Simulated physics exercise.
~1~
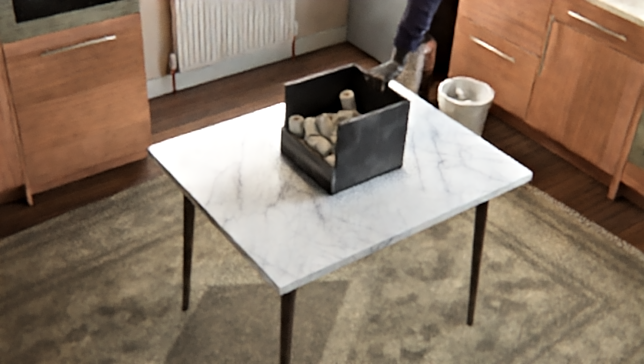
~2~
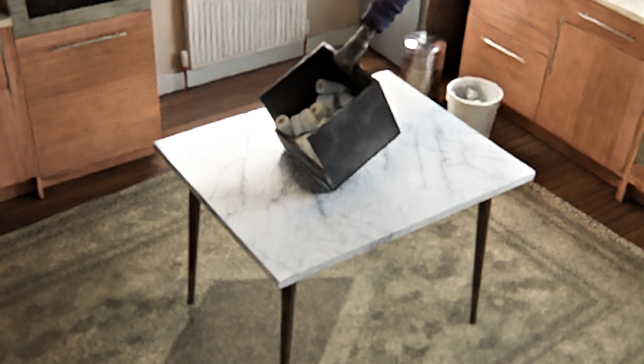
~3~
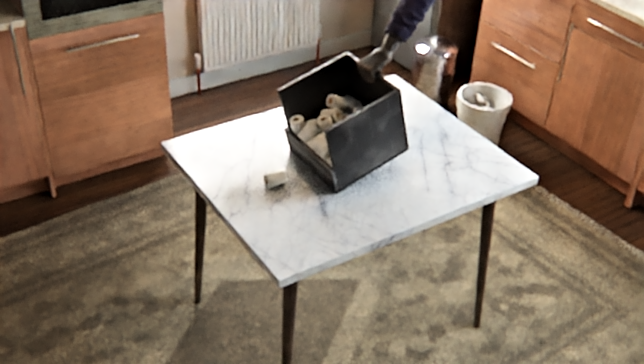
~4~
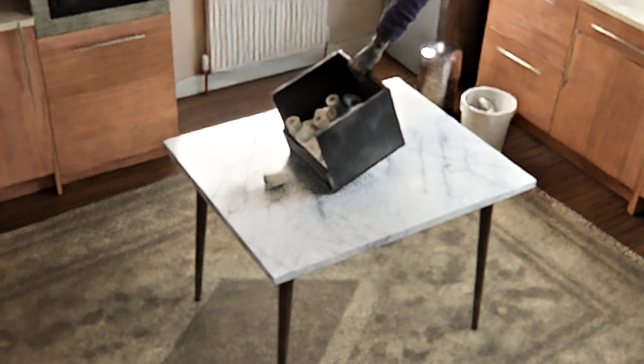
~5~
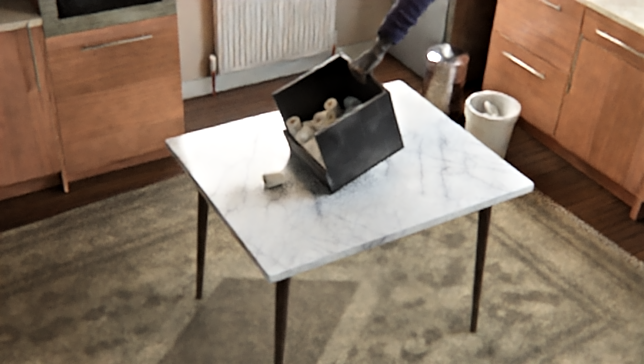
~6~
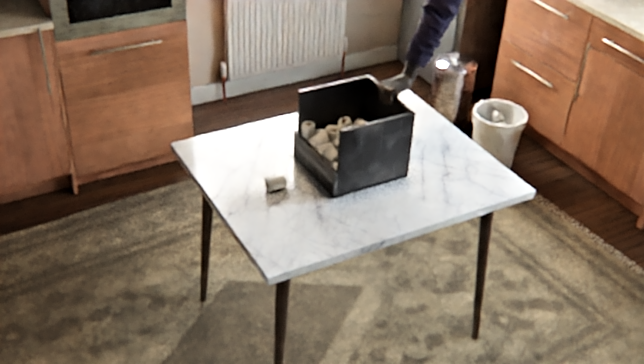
The video shows a gloved hand tipping a black basket of paper rolls toward the left on a marble-topped table, and one roll drops out onto the tabletop. The basket is then lowered flat again, with the other rolls still inside and the fallen one lying beside it.
